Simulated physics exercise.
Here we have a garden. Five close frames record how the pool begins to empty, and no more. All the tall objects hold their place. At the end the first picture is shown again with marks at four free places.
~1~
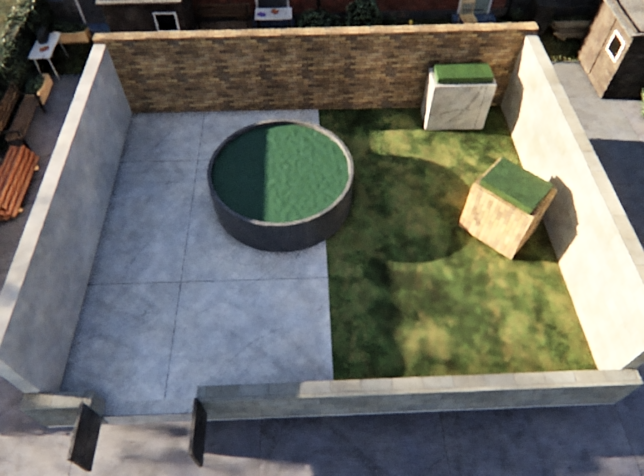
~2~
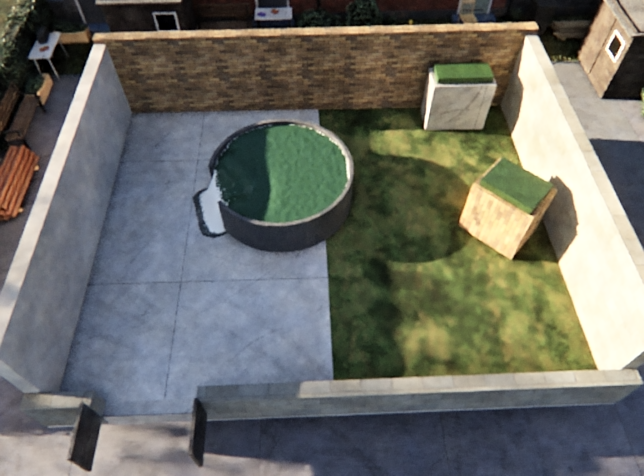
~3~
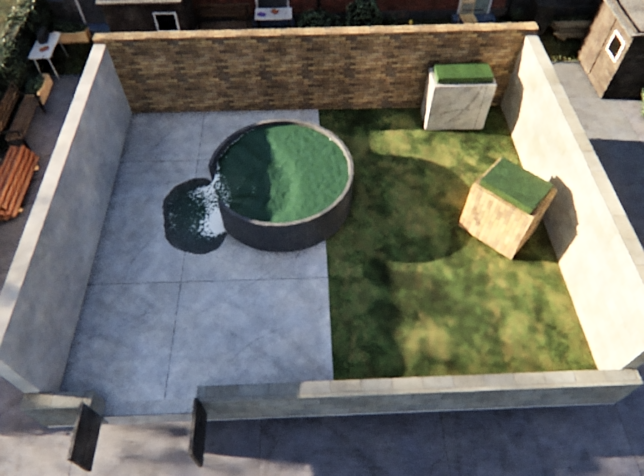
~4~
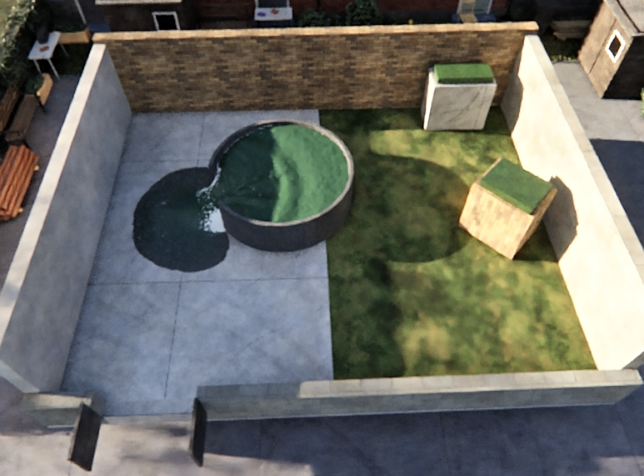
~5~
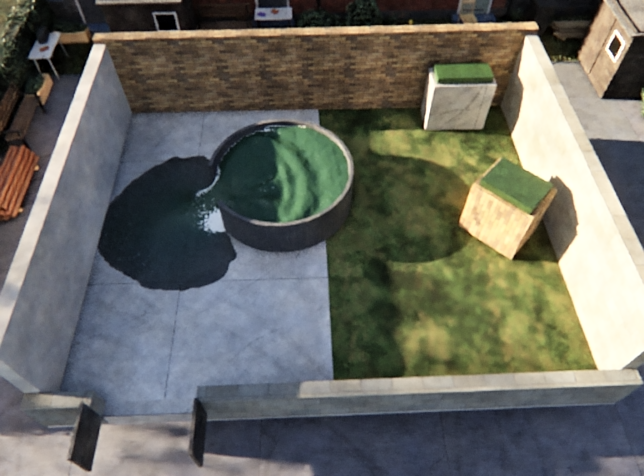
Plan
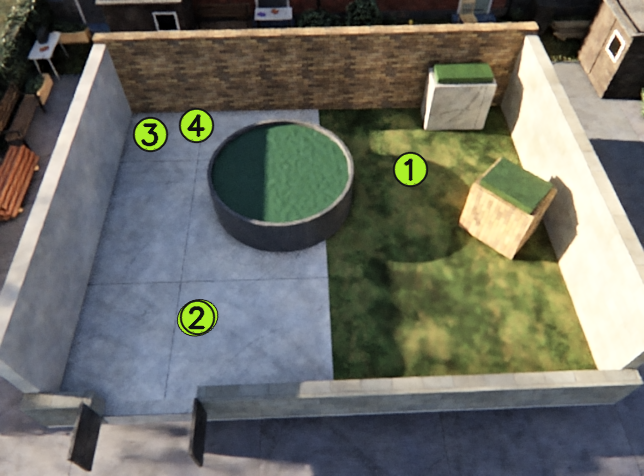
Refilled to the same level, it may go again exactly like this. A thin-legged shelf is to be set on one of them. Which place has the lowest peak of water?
Go for 2.
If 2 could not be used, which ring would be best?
1.
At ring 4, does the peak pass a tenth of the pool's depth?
Yes.
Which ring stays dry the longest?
That would be 1.
On the marked copy, 1 at (410, 169); 2 at (197, 317); 3 at (150, 134); 4 at (196, 125).
If 1 is chosen, the water peaks at about 10 % of the depth that stood in the pool.
If 2 is chosen, the water peaks at about 5 % of the depth that stood in the pool.
If 3 is chosen, the water peaks at about 22 % of the depth that stood in the pool.
If 4 is chosen, the water peaks at about 18 % of the depth that stood in the pool.
